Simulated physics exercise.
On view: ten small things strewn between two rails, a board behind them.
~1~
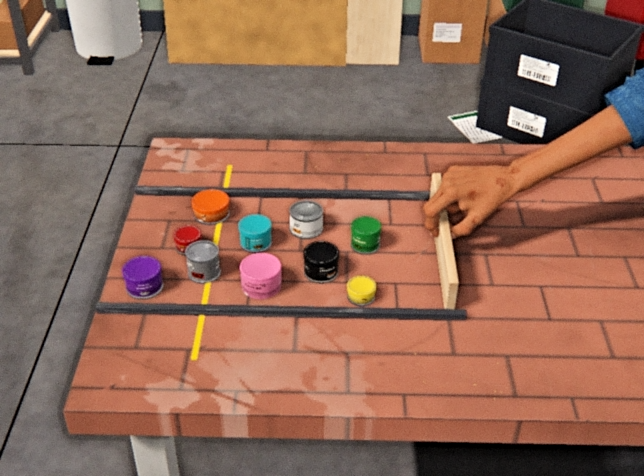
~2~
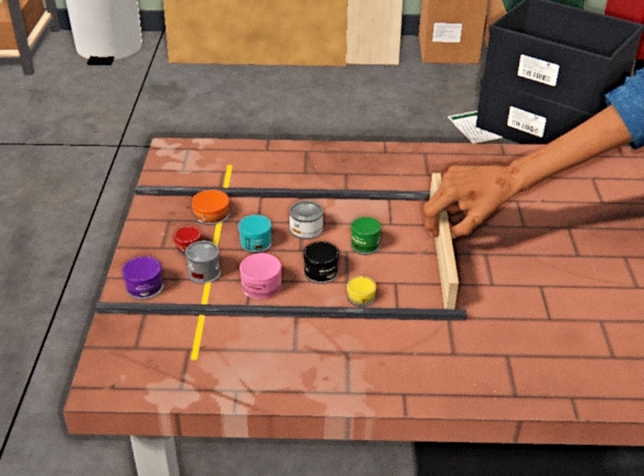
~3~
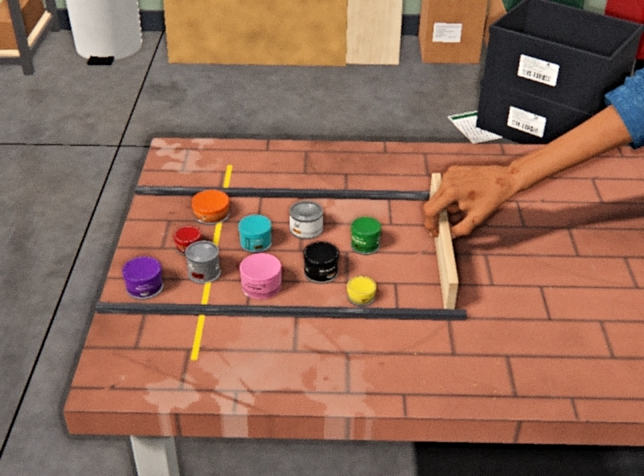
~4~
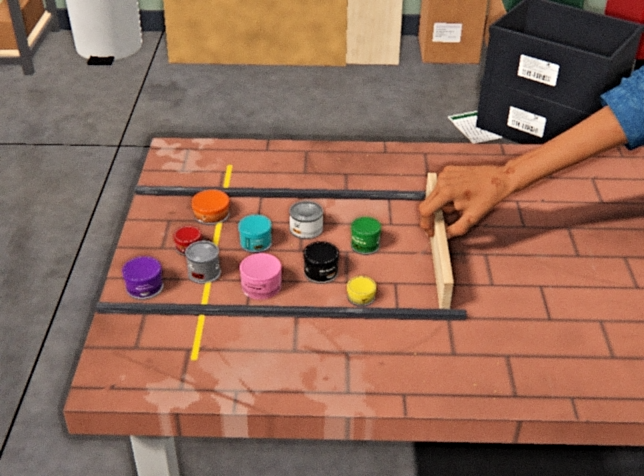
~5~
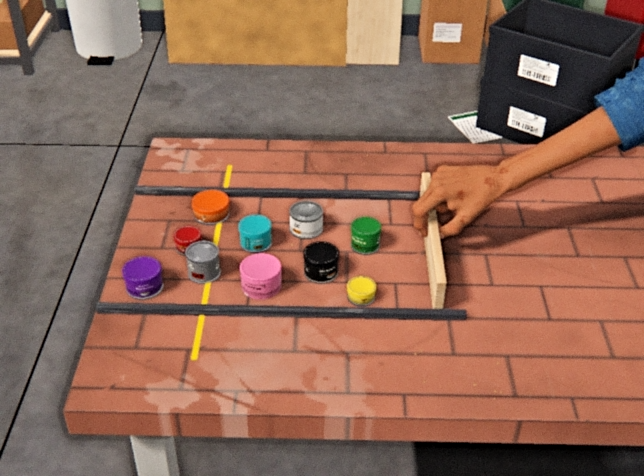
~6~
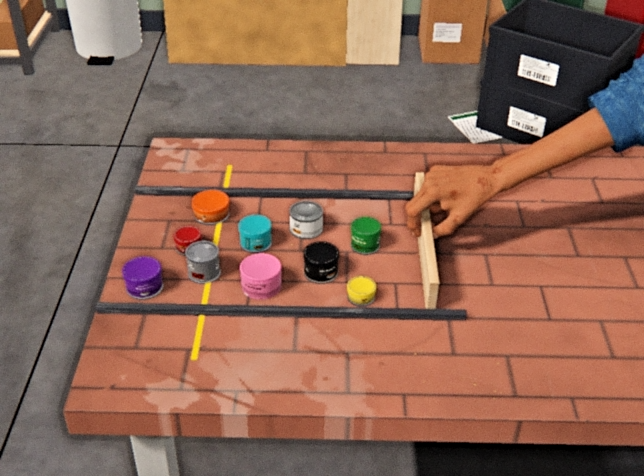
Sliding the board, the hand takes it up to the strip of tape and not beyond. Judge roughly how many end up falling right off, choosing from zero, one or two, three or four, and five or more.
It is zero.
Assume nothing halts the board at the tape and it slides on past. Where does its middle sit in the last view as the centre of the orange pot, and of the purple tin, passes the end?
Middle: Roughly (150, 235); roughly (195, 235).
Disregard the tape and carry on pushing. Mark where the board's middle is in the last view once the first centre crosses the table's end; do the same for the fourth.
At the first moment about (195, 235), at the next about (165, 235).
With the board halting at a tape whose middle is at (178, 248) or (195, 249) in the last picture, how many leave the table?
The first try gives 2 and the second gives 0.
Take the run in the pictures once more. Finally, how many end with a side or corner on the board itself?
That number would be 4.
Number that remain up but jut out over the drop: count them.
That would be 0.
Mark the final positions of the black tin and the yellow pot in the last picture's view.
Around (193, 260) and around (191, 295).
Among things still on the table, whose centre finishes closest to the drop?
Ending up nearest is the purple tin.
Soon after, none off yet; purple tin at rest near (143, 278); red tin at rest near (188, 241); orange pot at rest near (211, 207).
At rest, the number that fall off is zero.
